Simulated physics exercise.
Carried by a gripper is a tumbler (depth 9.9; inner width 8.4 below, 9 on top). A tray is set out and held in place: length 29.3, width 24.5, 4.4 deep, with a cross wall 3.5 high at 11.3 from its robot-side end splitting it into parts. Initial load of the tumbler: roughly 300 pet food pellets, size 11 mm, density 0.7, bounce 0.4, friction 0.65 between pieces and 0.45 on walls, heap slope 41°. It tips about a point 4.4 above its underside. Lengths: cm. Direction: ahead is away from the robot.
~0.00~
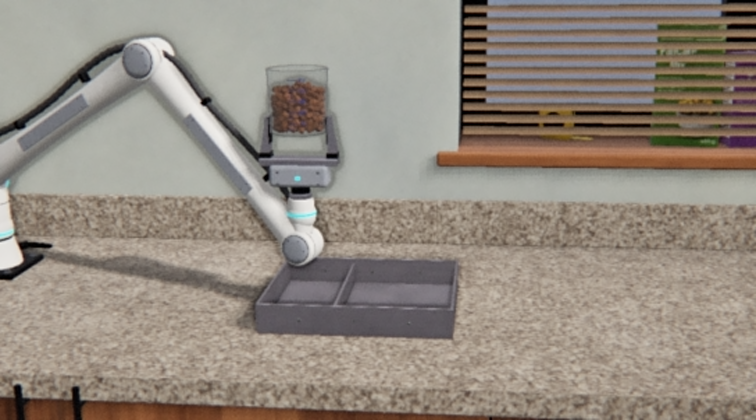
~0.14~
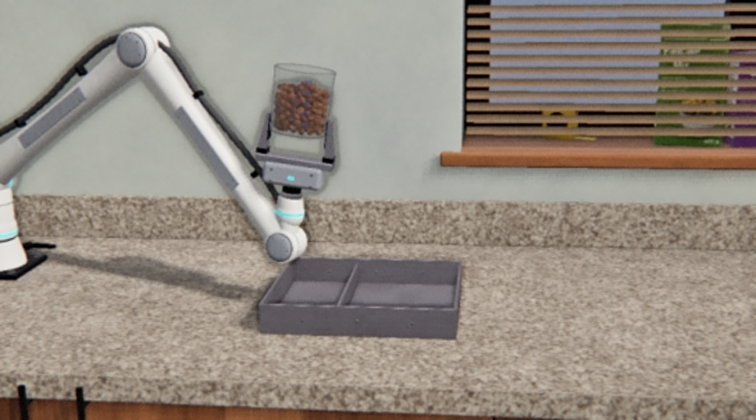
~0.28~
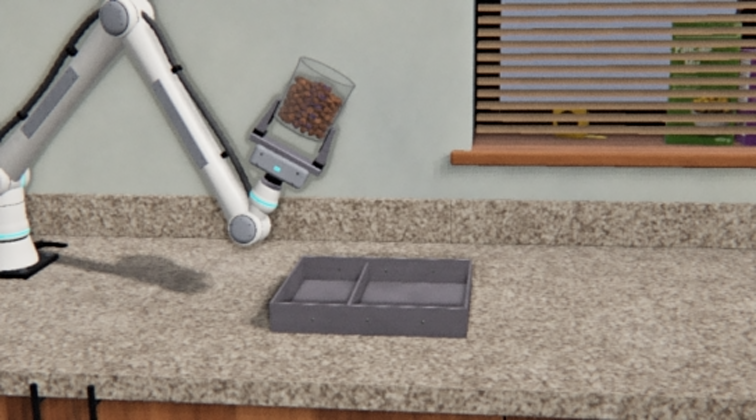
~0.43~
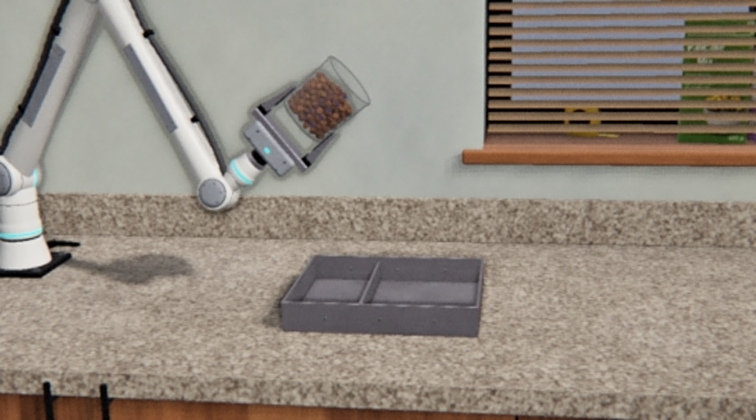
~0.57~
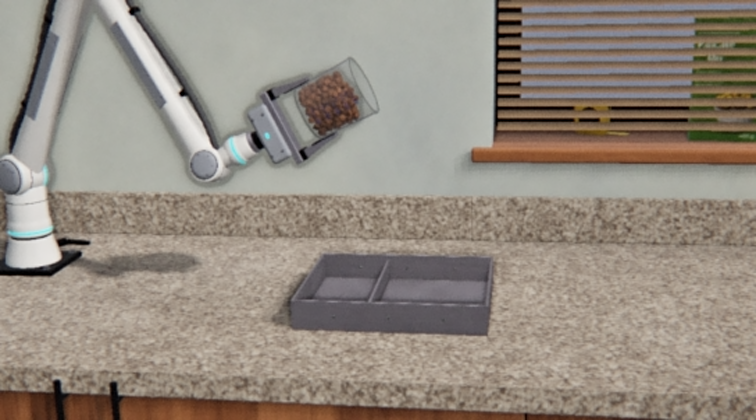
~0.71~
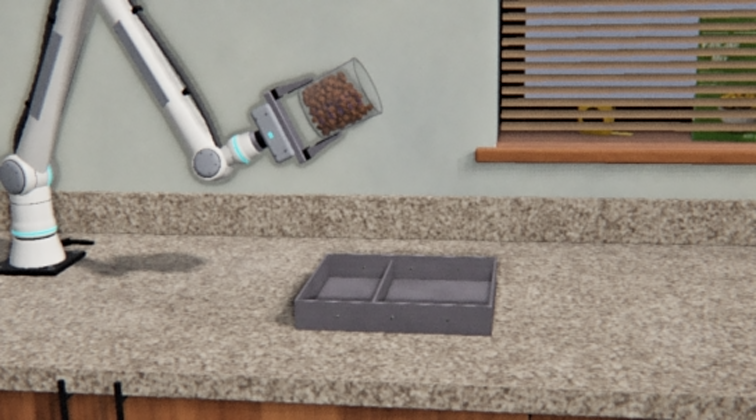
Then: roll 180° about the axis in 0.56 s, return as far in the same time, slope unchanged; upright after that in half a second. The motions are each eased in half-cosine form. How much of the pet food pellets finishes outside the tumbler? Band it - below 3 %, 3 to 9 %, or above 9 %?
My answer is below 3 %.
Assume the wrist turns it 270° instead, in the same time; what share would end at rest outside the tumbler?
0 %.
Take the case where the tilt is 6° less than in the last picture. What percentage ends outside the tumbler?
Share: About 0 %.
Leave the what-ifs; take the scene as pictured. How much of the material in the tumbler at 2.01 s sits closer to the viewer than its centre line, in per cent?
55 %.
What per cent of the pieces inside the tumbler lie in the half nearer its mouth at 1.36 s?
Roughly 35 percent.
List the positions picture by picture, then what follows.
In the first picture, tumbler middle at (298, 101), upright; upper third of the load around (298, 94), from x 275 to 320, top at y 85; 298 in the tumbler.
In the second picture, tumbler middle at (302, 102), tipped 8°; upper third of the load around (301, 95), from x 275 to 325, top at y 85.
In the third picture, tumbler middle at (313, 101), tipped 29°; upper third of the load around (309, 94), from x 280 to 340, top at y 80.
In the fourth picture, tumbler middle at (326, 101), tipped 51°; upper third of the load around (319, 92), from x 290 to 350, top at y 75.
In the fifth picture, tumbler middle at (335, 100), tipped 63°; upper third of the load around (327, 91), from x 300 to 355, top at y 75.
In the sixth picture, tumbler middle at (339, 100), tipped 64°; upper third of the load around (330, 91), from x 305 to 370, top at y 75; 298 in the tumbler.
By 1.36 s, tipped 64°, highest piece 37 above the table; 298 in the tumbler.
By 2.01 s, tipped 46°, highest piece 37 above the table; 298 in the tumbler.
By 2.53 s, upright, highest piece 39 above the table; 298 in the tumbler.
By 3.23 s, upright, highest piece 39 above the table; 298 in the tumbler.
Final count, 298 in the tumbler. That is 0 % outside the tumbler.
